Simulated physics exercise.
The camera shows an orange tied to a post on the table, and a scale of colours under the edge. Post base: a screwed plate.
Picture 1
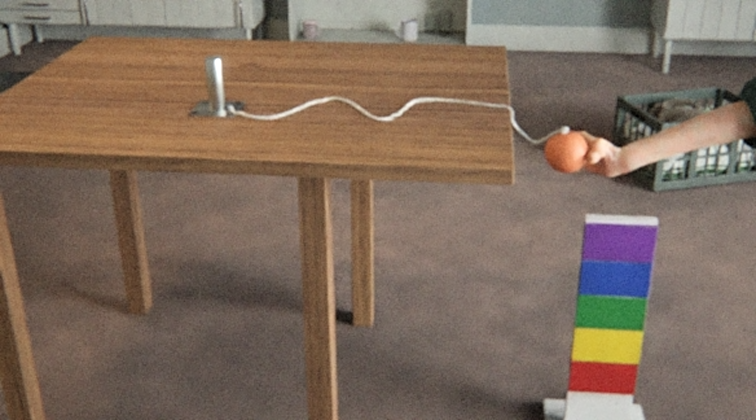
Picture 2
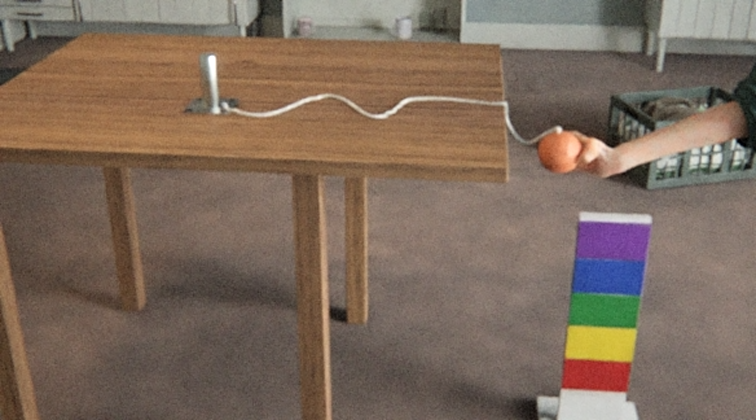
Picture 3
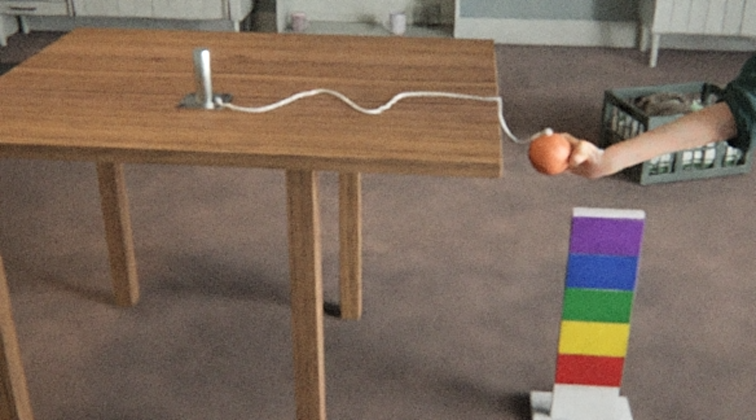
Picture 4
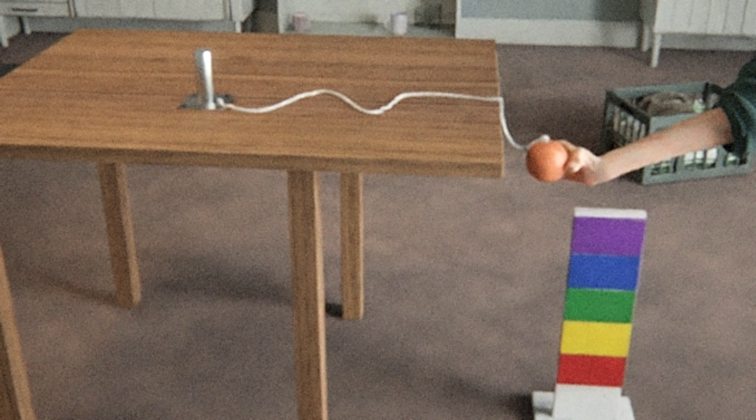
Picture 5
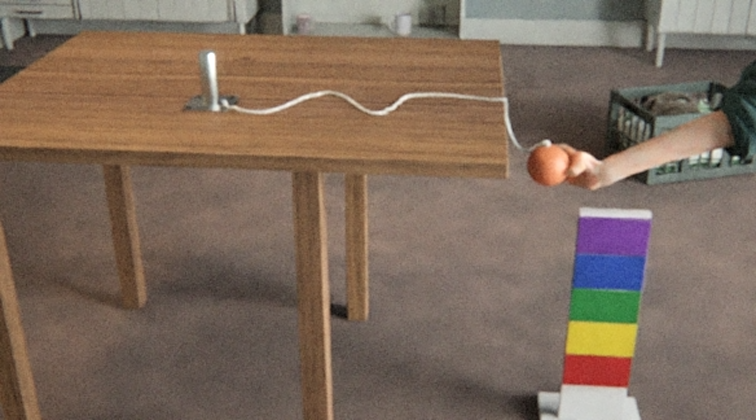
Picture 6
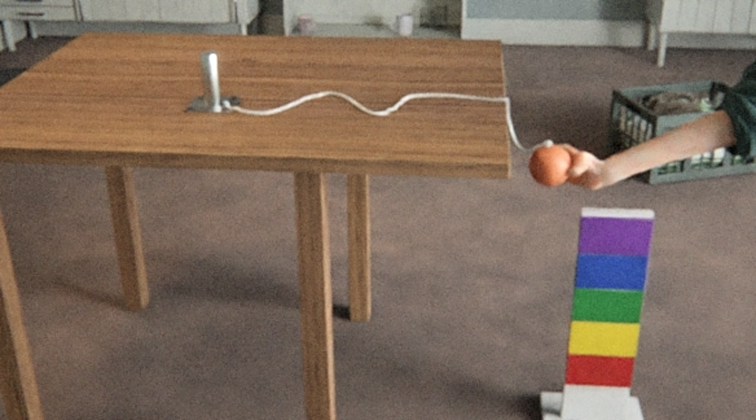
Hand holding an orange tied by a white lace to a table post, barely moving it beside the table edge.
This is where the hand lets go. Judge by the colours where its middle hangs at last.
Level with green.
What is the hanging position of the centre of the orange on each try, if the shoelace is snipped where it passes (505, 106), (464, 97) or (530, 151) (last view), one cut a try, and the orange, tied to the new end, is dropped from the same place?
The pixels come out at around (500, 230), (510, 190) and (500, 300), one per try.
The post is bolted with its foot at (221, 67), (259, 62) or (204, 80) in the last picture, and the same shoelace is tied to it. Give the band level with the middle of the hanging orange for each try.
In turn, blue, then green, then blue.
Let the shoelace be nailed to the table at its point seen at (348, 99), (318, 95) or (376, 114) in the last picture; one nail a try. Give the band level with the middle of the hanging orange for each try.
Note: Try 1 blue; try 2 blue; try 3 purple.
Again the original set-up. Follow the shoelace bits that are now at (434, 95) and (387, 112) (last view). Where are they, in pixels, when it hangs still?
At (506, 147), then (467, 106).
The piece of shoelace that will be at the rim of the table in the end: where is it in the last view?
Pixel (403, 101).
A little later, orange near (536, 302); level with green.
Next, orange near (461, 295); level with green.
Later still, orange near (515, 302); level with green.
When it is over, orange near (498, 302); level with green. Its middle rests at the green band.
